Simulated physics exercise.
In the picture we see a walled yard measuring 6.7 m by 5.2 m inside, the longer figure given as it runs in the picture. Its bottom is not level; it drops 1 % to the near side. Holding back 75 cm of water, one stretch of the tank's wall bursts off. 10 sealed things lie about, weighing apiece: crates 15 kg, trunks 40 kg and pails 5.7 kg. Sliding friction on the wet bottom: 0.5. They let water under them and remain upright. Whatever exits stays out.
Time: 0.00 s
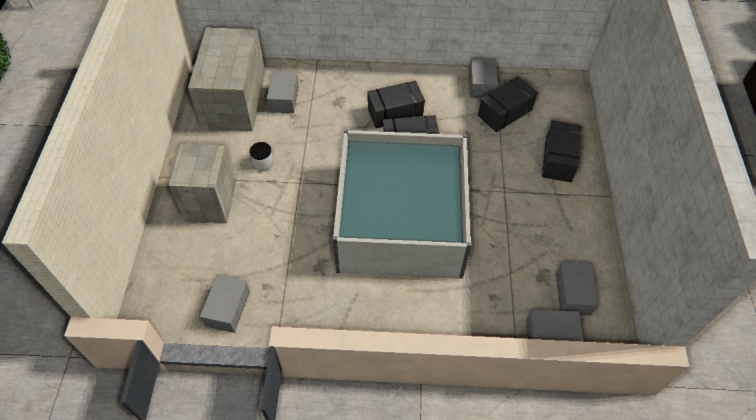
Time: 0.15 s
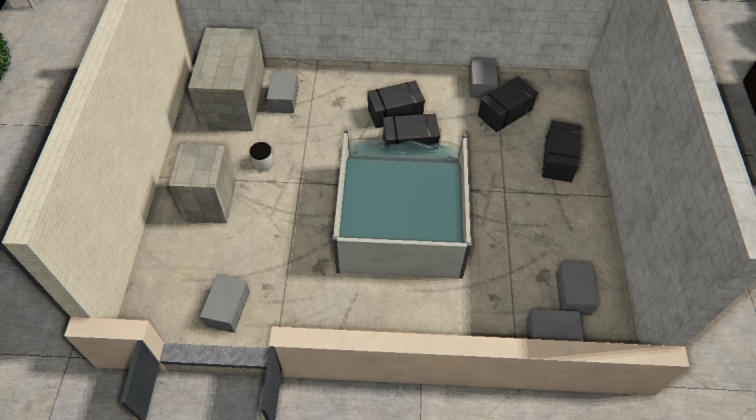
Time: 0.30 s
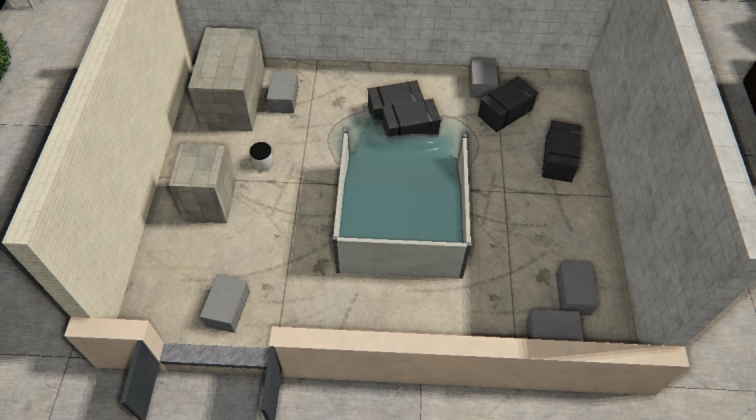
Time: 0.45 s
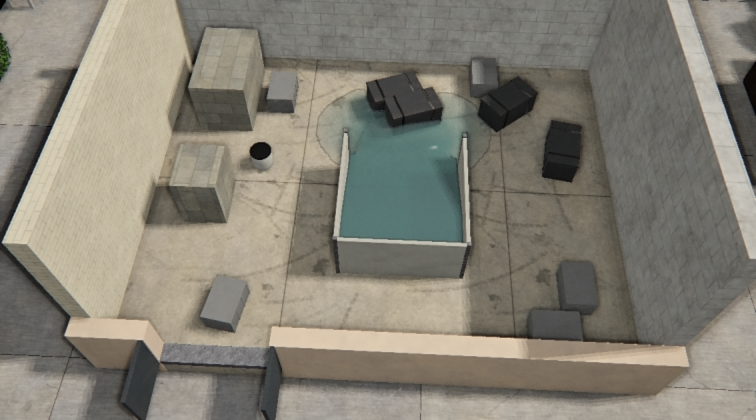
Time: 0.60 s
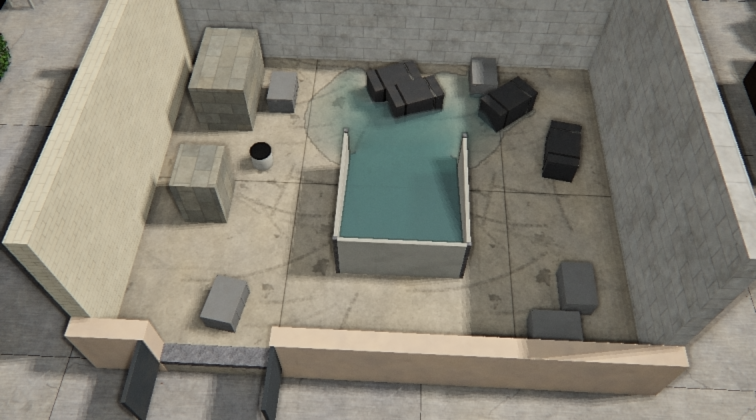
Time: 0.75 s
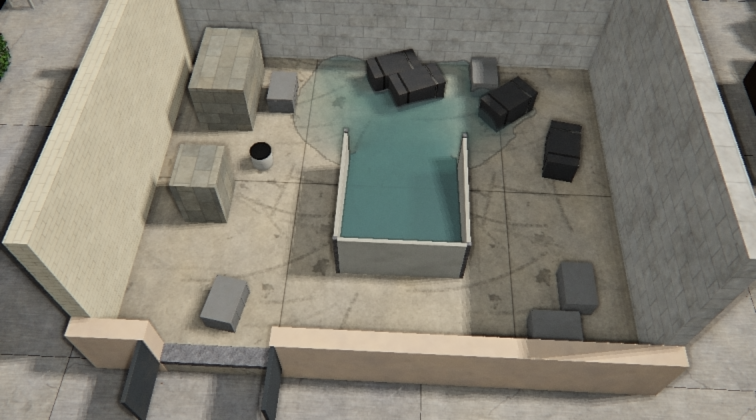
At first, a raised square tank of blue-green water stands in a walled yard scattered with dark trunks and grey blocks. The tank's far wall gives way and water pours out across the ground behind it. The spreading water pushes two dark trunks together and shoves them toward the back wall.
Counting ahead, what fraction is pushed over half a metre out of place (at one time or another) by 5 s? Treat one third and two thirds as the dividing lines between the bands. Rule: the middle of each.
The share is in the top band.
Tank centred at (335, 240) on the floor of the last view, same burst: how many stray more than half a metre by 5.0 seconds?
7.
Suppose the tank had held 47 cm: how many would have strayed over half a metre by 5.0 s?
Then 5 of them.
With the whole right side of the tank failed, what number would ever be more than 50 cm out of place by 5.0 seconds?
6.
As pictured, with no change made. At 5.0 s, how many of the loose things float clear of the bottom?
I'd say 0 of them.
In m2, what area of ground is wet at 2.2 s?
15 m2.
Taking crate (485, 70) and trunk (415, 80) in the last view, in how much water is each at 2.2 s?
First roughly 16 cm, second roughly 23 cm.
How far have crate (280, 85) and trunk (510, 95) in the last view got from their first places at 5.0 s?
Shifts in order: 400 cm; 150 cm.
After 1.1 s 2 of 10 are over 50 cm from their spots; 0 afloat.
After 2.2 s 4 of 10 are over 50 cm from their spots; 3 afloat.
After 3.5 s 6 of 10 are over 50 cm from their spots; 4 afloat.
After 5.0 s 7 of 10 are over 50 cm from their spots, and 7 have been at some point; 0 afloat.
